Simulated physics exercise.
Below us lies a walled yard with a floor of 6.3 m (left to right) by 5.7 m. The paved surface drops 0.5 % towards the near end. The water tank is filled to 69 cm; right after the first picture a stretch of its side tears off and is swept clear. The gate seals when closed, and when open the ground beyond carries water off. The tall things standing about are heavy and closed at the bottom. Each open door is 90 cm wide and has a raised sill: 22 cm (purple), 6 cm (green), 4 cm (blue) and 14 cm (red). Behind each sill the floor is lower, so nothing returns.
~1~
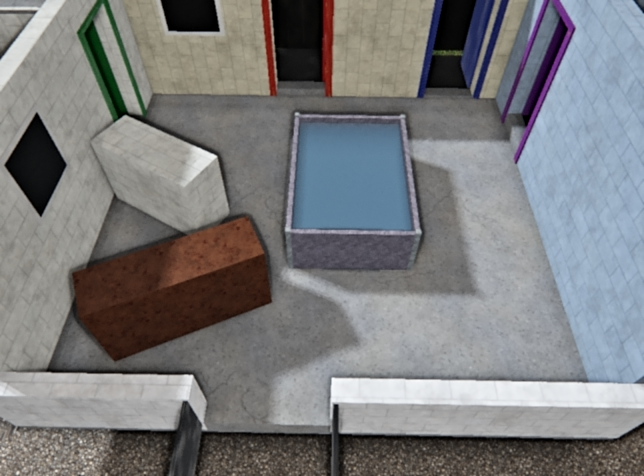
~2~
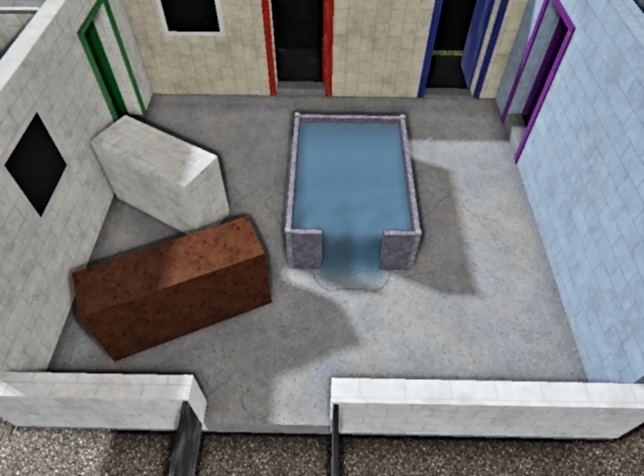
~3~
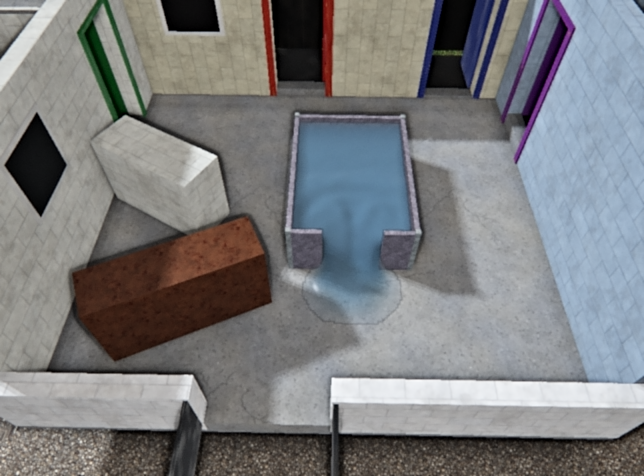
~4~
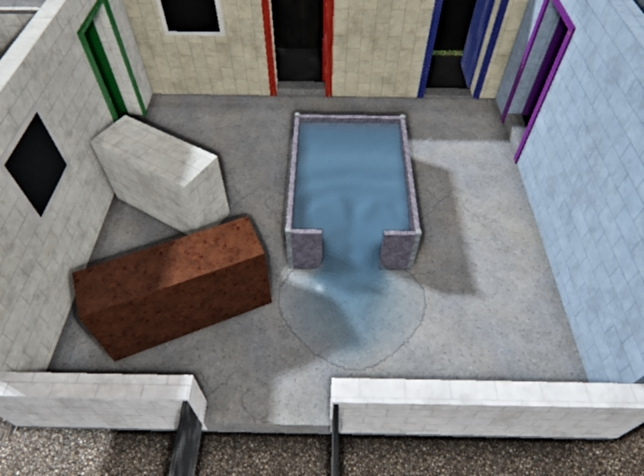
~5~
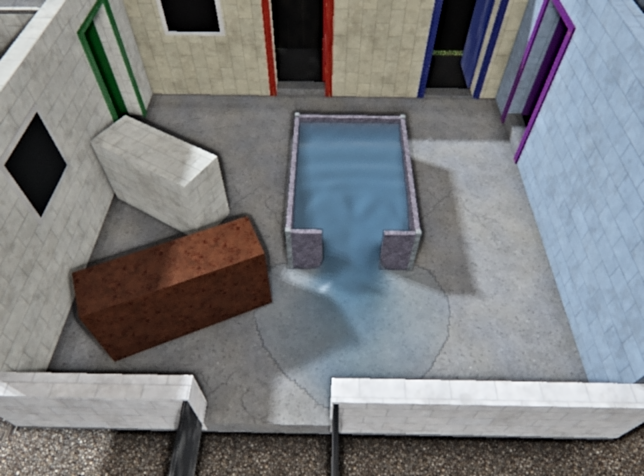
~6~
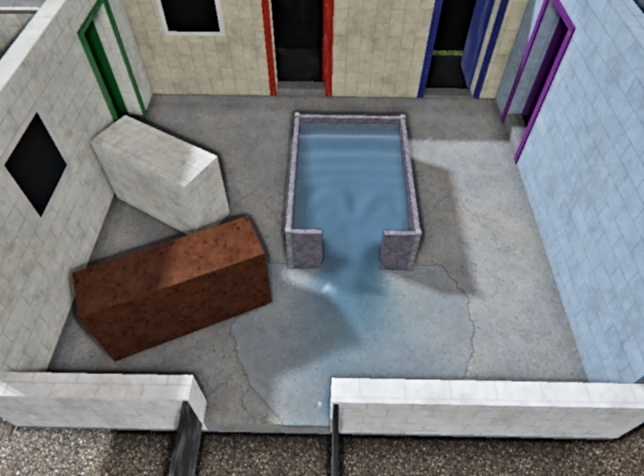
In a walled yard, water pours from the tank's open near side and spreads across the floor.
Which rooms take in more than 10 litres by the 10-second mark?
Door by door: At the purple door it does not reach the limit; at the green door it stays under the limit; at the blue door it passes the limit; at the red door it stays under the limit.
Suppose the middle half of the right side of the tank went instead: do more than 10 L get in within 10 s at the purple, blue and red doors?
Against that limit: Purple under, blue above, red below.
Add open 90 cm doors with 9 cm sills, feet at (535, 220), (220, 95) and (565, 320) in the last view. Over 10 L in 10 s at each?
In that order: Under, below, past it.
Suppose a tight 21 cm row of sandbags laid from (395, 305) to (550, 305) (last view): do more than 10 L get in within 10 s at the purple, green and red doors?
Against that limit: Purple under, green below, red below.
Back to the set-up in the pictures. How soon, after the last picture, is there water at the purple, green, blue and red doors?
Arrival: Purple 2.8 s, green not in the 10 s, blue 3.6 s, red 5.5 s.
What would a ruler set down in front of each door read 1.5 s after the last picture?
Depths in cm: Purple 0, green 0, blue 0, red 0.
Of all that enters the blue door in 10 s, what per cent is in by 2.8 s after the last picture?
About 0 per cent.
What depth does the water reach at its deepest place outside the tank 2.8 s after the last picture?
Up to some 26 cm.
Then, 0.7 s after the last picture water covers 20 % of the floor and is deepest (41 cm) near (351, 271); purple door not reached, green door not reached, blue door not reached, red door not reached.
Then, 1.5 s after the last picture water covers 25 % of the floor and is deepest (34 cm) near (578, 408); purple door not reached, green door not reached, blue door not reached, red door not reached.
Then, 2.8 s after the last picture water covers 40 % of the floor and is deepest (26 cm) near (351, 271); purple door 2 cm at the sill, 0 L in, green door not reached, blue door not reached, red door not reached.
Then, 5.3 s after the last picture water covers 65 % of the floor and is deepest (16 cm) near (562, 407); purple door 3 cm at the sill, 0 L in, green door not reached, blue door 9 cm at the sill, 20 L in, red door not reached.
Then, 9.3 s after the last picture water covers 85 % of the floor and is deepest (9 cm) near (546, 407); purple door 8 cm at the sill, 0 L in, green door not reached, blue door 7 cm at the sill, 77 L in, red door 3 cm at the sill, 0 L in.
